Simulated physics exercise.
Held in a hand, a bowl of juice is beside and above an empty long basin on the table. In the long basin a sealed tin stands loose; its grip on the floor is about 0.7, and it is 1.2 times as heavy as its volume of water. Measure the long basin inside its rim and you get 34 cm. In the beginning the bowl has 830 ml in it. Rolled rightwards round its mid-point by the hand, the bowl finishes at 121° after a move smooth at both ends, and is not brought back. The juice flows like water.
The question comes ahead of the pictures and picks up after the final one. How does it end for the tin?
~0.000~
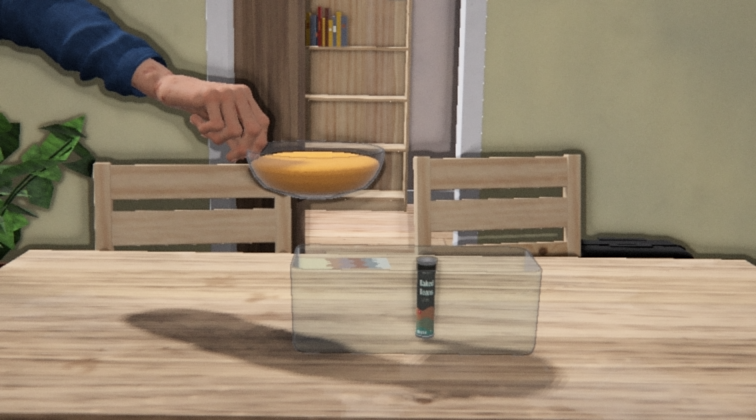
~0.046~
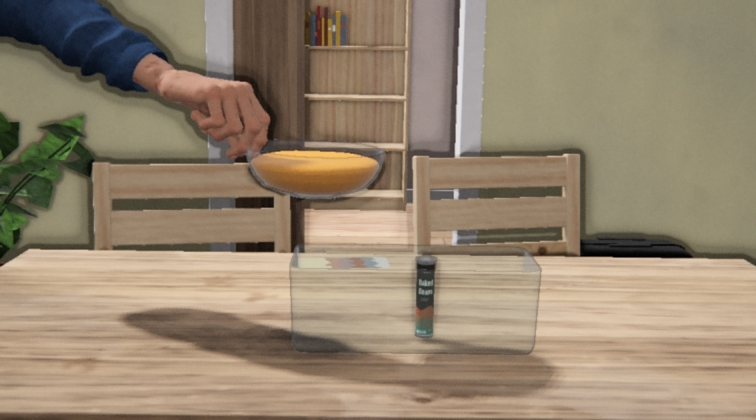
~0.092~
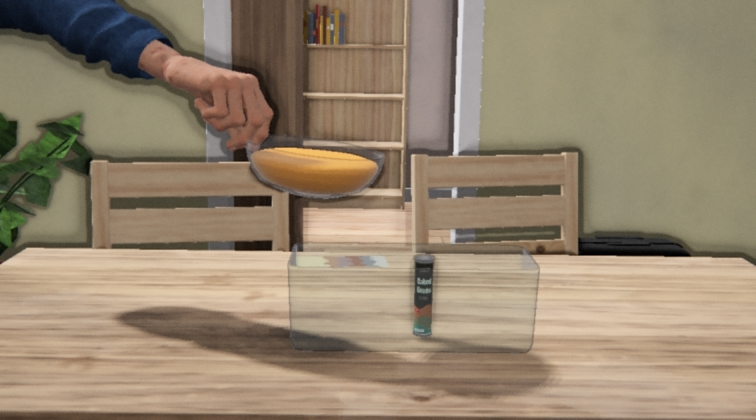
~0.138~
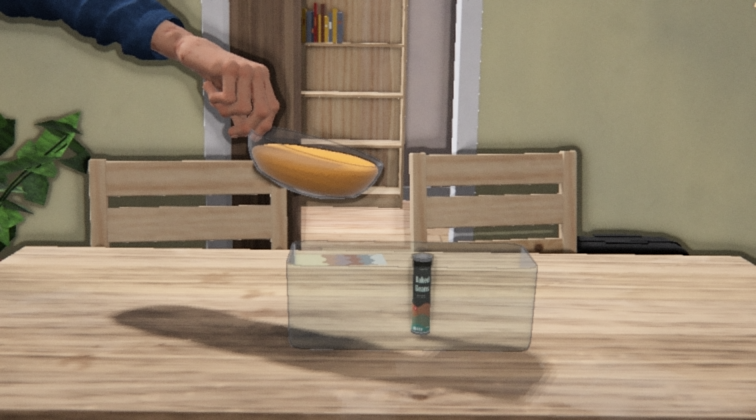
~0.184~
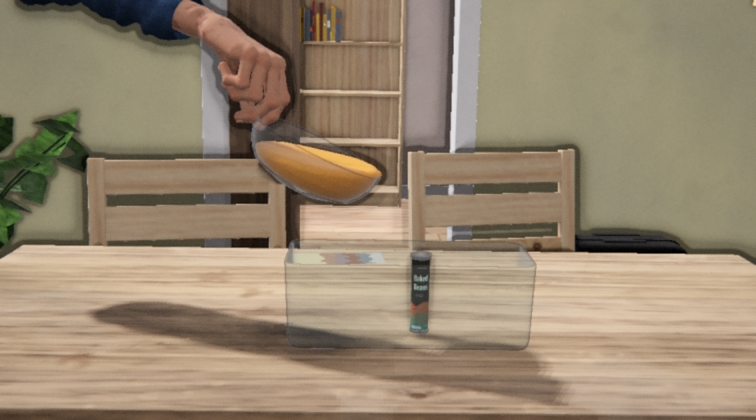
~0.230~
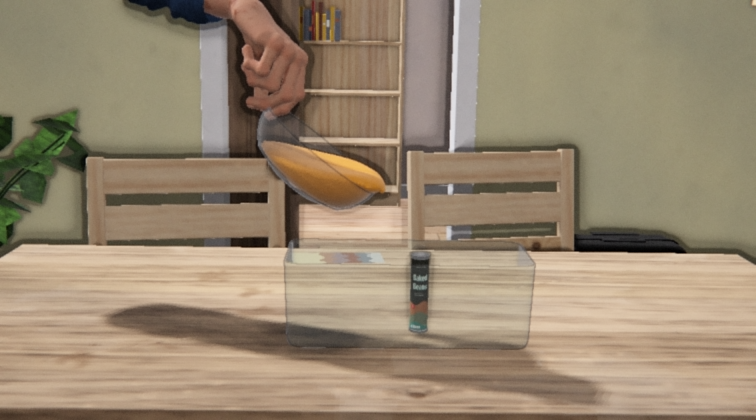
It goes down.
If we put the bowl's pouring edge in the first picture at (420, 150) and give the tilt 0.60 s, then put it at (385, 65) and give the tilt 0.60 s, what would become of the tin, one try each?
Try 1: Still standing; try 2: Tipped over.
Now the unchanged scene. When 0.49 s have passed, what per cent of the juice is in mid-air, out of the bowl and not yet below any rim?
Near 5 in a hundred.
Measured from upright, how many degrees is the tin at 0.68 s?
Some 5°.
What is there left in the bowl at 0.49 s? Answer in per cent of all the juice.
Near 0 in a hundred.
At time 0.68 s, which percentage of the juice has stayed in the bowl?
Share remaining: Approx. 0 %.
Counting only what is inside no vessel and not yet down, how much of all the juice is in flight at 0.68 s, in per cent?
About 8 per cent.
After 0.49 s the tilt is 111° and 0 per cent is still to pour; the tin stands 1 cm from where it began.
After 0.68 s the tilt is 121° and 0 per cent is still to pour; the tin leans 7°.
After 0.88 s the tilt is 121° and 0 per cent is still to pour; the tin leans 16°.
After 1.10 s the tilt is 121° and 0 per cent is still to pour; the tin lies on its side.
In the end the tin lies on its side.
